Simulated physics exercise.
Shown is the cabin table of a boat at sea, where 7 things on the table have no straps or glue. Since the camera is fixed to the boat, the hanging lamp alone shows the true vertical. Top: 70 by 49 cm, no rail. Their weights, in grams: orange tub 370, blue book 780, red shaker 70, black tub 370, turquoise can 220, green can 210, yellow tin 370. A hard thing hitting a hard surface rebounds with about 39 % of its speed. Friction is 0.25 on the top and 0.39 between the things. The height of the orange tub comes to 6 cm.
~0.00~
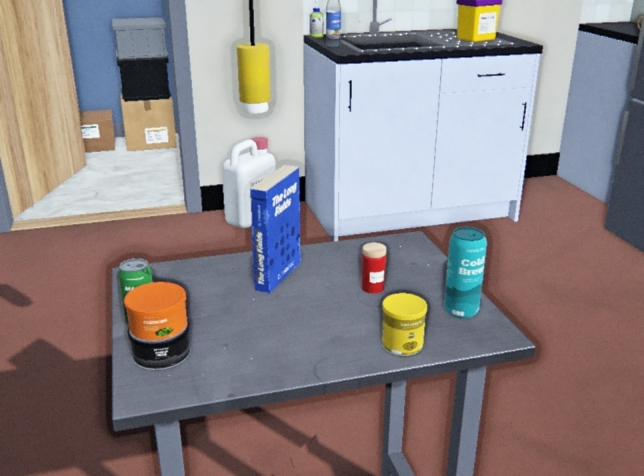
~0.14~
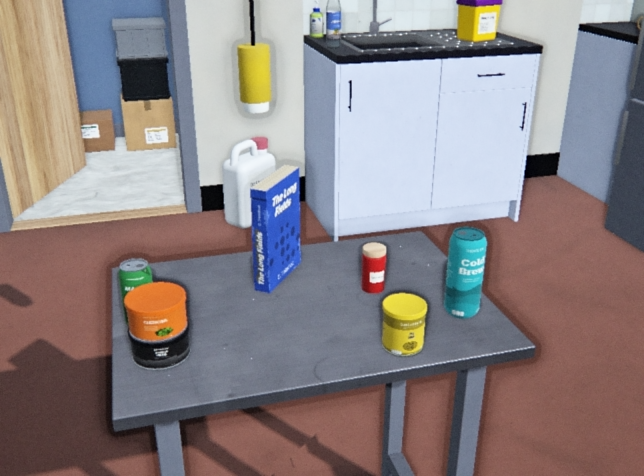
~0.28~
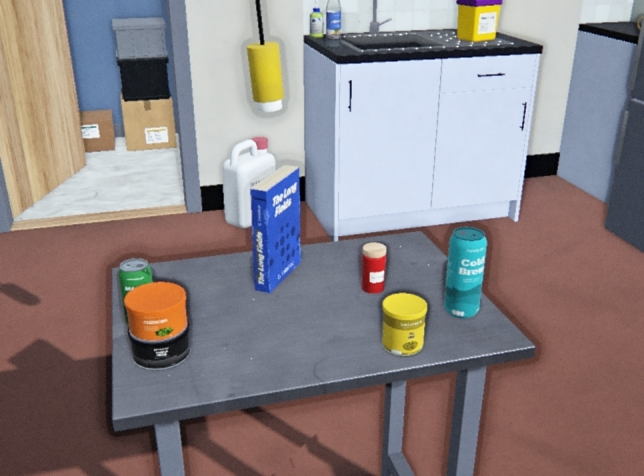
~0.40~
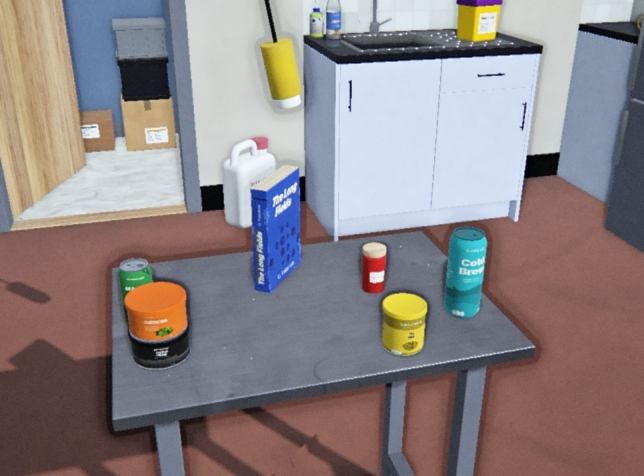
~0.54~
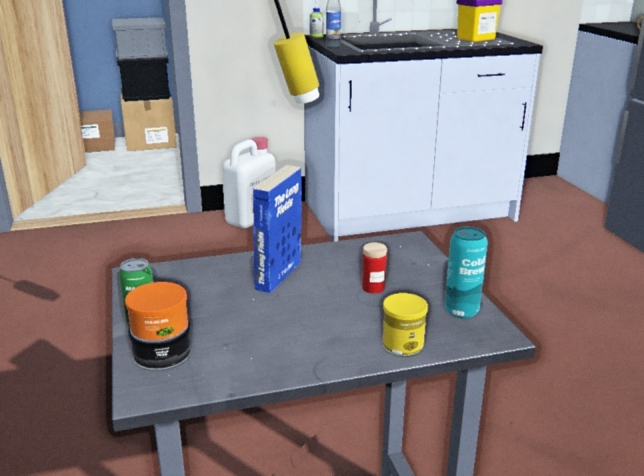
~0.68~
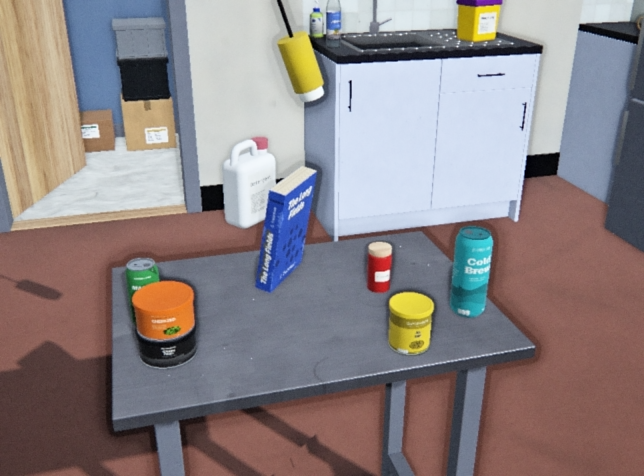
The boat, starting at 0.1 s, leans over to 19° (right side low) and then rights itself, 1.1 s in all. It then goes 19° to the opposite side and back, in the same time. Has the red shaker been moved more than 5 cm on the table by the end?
Yes.
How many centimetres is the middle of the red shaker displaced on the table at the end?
Roughly 14 centimetres.
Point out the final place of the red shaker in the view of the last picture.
It comes to rest near (444, 275).
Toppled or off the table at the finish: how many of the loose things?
I count 2.
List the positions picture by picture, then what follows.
Boat level; red shaker (374, 268); orange tub (157, 312), in the first picture.
Boat level; black tub (160, 341); turquoise can (465, 274), in the second picture.
Boat heeled 5°, right side down; yellow tin (404, 325), in the third picture.
Boat heeled 11°, right side down; orange tub (157, 312); blue book (277, 228), in the fourth picture.
Boat heeled 17°, right side down; black tub (161, 340); turquoise can (465, 274), in the fifth picture.
Boat heeled 19°, right side down; red shaker (379, 267), in the sixth picture.
Around 1.18 s, boat level; turquoise can now off the table; red shaker shifted 19 cm near (469, 269); blue book on its side.
Around 1.88 s, boat heeled 16°, left side down; red shaker shifted 18 cm near (465, 272); blue book on its side; orange tub shifted 4 cm.
Finally (2.8 s), off the table, turquoise can; on their side or leaning hard on the table, blue book; not toppled but over 5 cm from the start, red shaker; the other 4 still in place (within 5 cm). Final places as that camera would see them, red shaker near (444, 274).
